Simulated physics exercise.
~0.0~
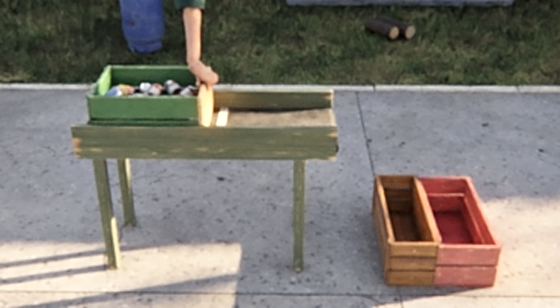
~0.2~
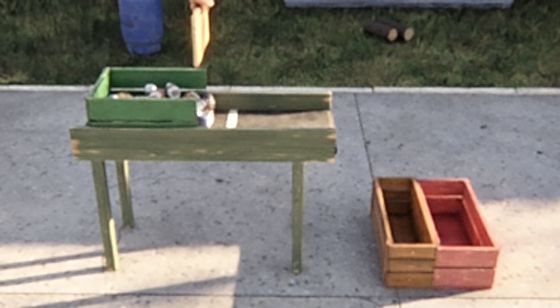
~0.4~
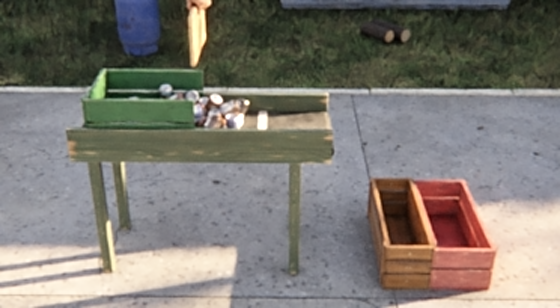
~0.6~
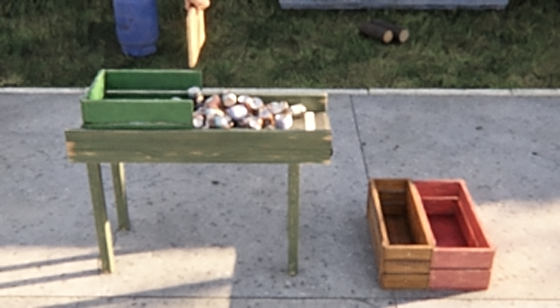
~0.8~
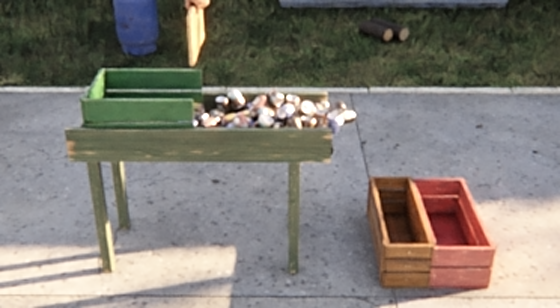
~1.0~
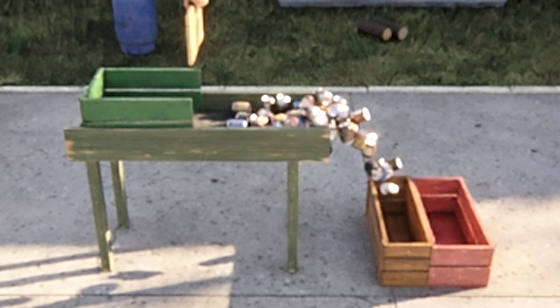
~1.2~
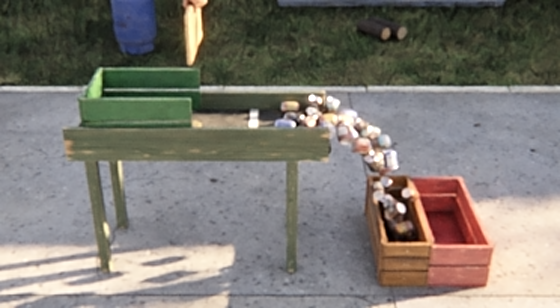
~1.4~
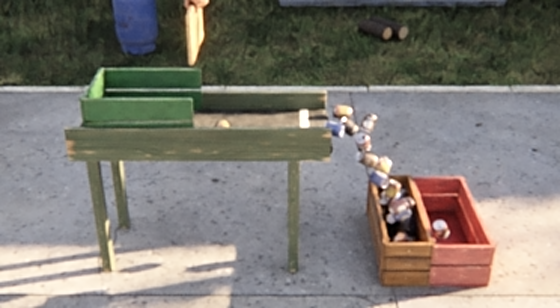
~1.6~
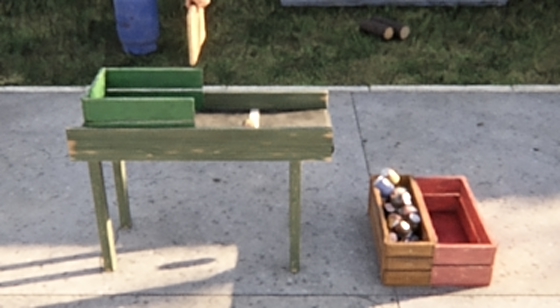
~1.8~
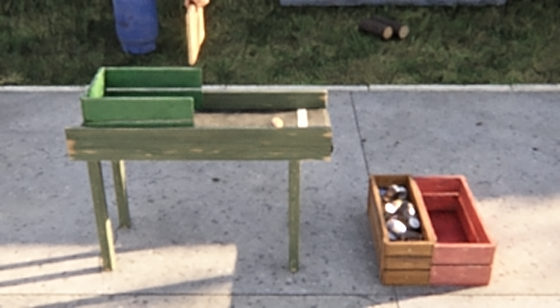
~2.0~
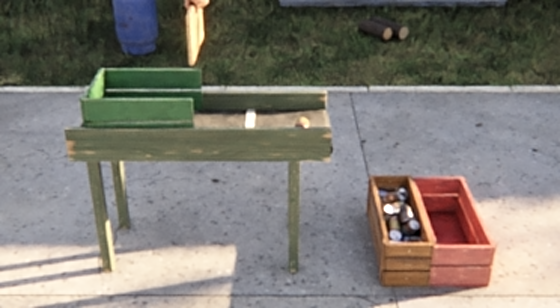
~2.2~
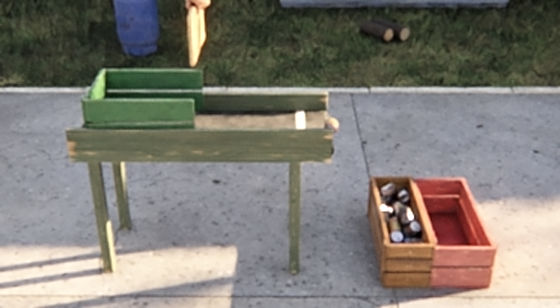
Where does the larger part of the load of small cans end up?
Well over half of the cans end up in the wooden box, the nearer of the two containers on the ground.
A hand lifts a gate, and small cans ride right and tumble into a wooden box.
